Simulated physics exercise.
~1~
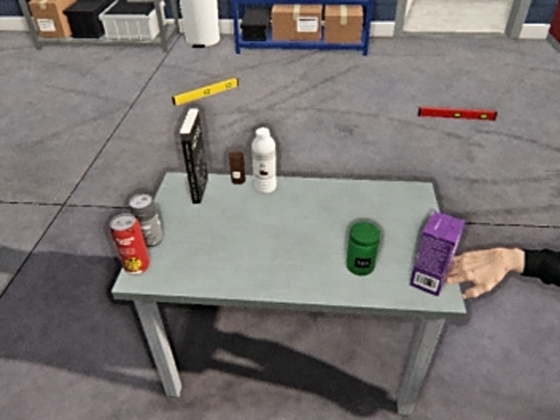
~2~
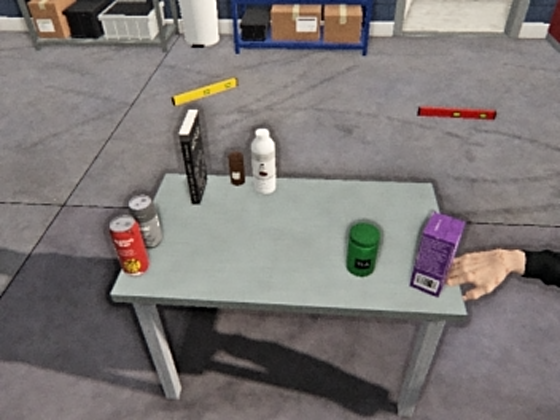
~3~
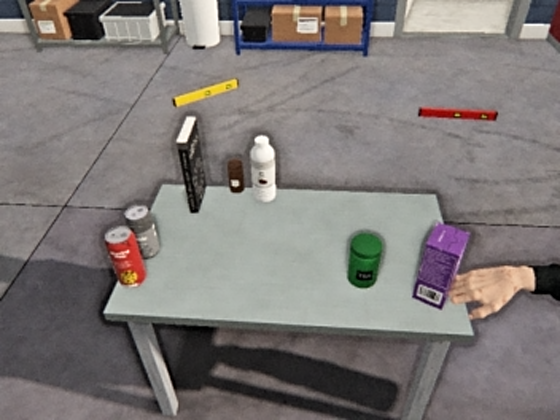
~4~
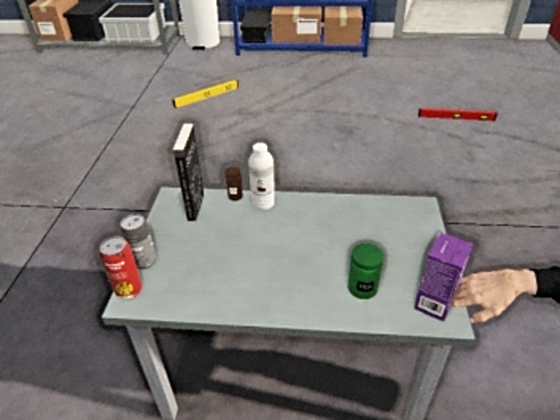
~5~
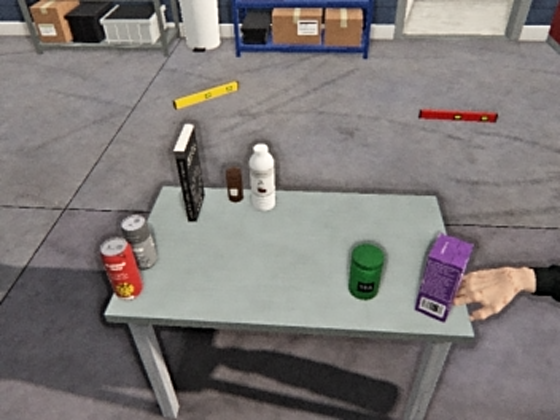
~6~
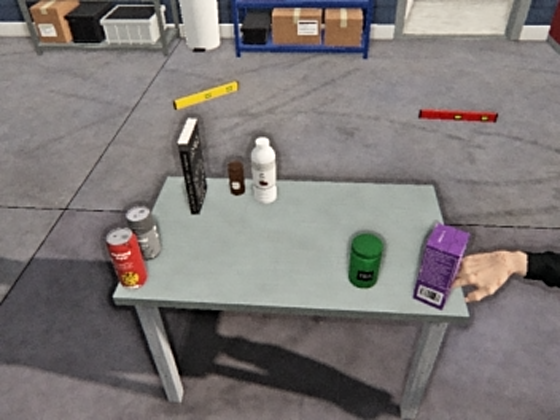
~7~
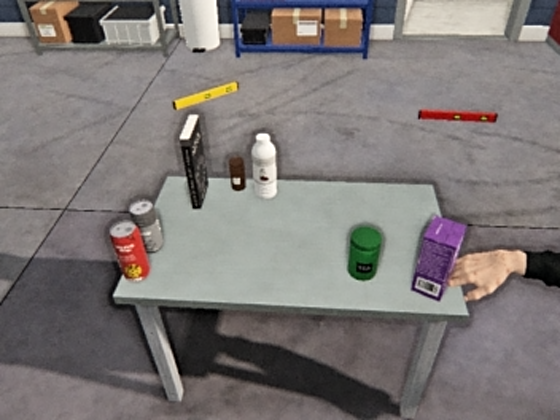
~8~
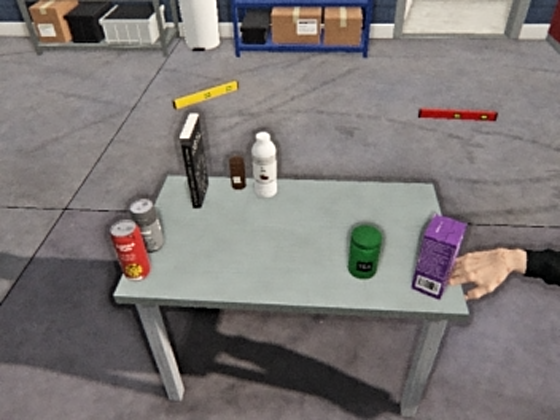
Light work table sliding slightly towards the viewer and back, a hand beside the purple carton, all seven items staying upright.
